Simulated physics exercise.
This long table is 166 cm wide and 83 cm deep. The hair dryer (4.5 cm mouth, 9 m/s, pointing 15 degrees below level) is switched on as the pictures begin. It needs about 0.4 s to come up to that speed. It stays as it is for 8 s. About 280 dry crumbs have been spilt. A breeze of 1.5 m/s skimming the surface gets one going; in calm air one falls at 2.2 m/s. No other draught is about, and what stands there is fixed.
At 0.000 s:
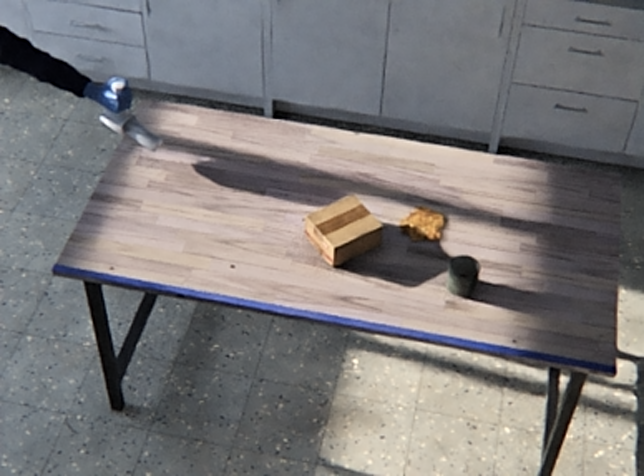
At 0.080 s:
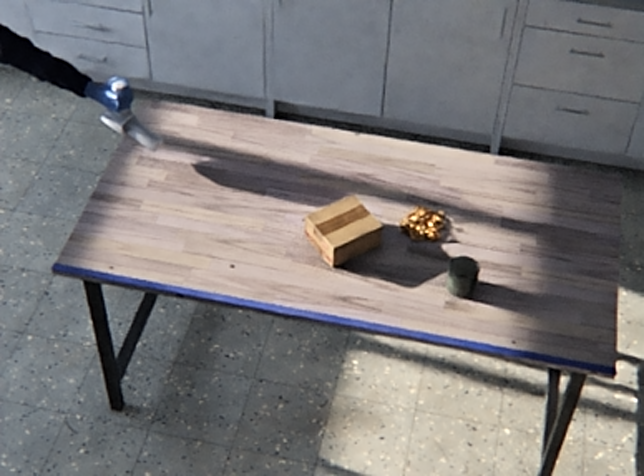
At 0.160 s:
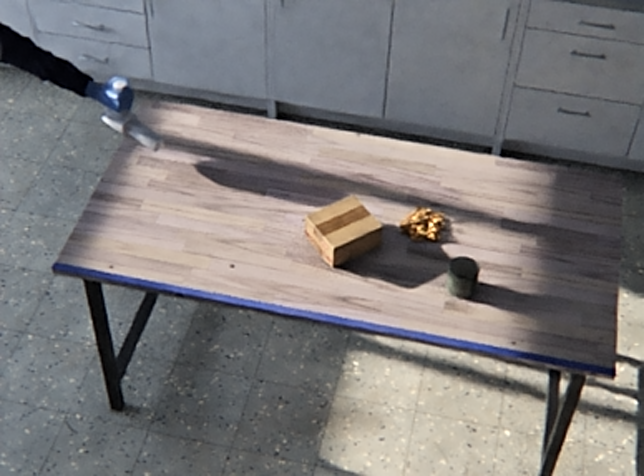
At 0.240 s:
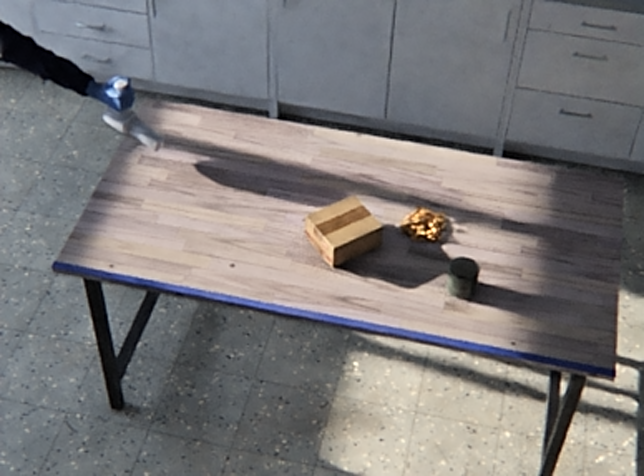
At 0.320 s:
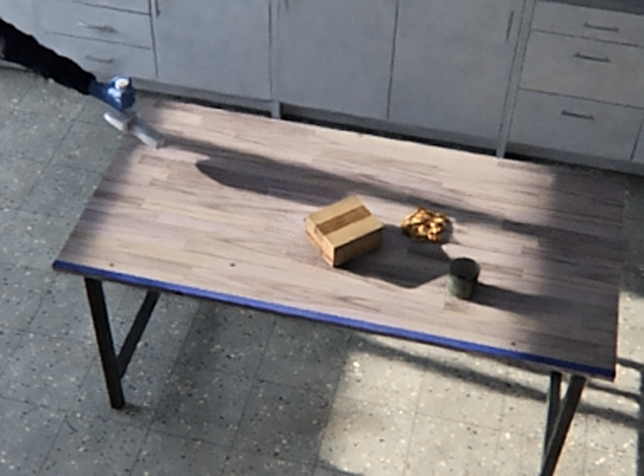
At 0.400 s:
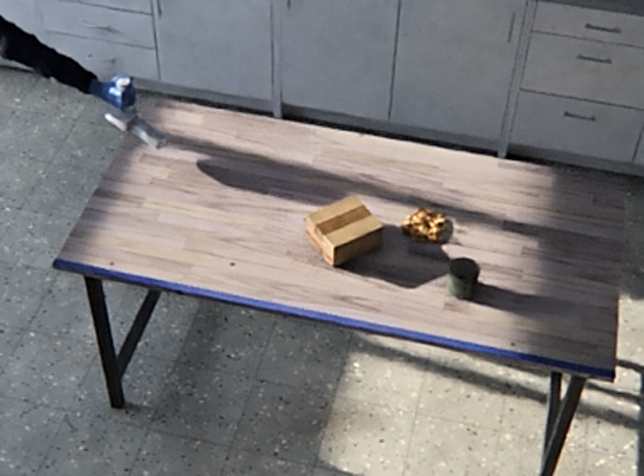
Almost nothing moves except a dark-sleeved arm at the upper left, whose blue-gloved hand shifts very slightly as it holds a pale hair dryer angled down over the table's far corner. The long, wood-topped table with a blue front edge stands on a speckled grey floor before pale cabinets, seen from above. A tan box, golden-brown crumbs and a dark green mug sit right of centre, all staying put.
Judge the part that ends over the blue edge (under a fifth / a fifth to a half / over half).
By then not even a fifth are over the blue edge.
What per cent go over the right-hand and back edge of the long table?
Roughly 2 % right-hand, 0 % back.
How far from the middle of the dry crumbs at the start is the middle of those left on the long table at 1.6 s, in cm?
About 0 cm.
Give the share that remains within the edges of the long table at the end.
About 100 %.
After 1.6 s, 0 % are over the blue edge; the middle of those still in play is near (427, 225); 72 % have settled or left.
After 2.6 s, 0 % are over the blue edge; the middle of those still in play is near (427, 225); 73 % have settled or left.
After 4.4 s, 0 % are over the blue edge; the middle of those still in play is near (427, 225); 76 % have settled or left.
After 8.0 s, at the end, 0 % are over the blue edge; the middle of those still in play is near (427, 225).
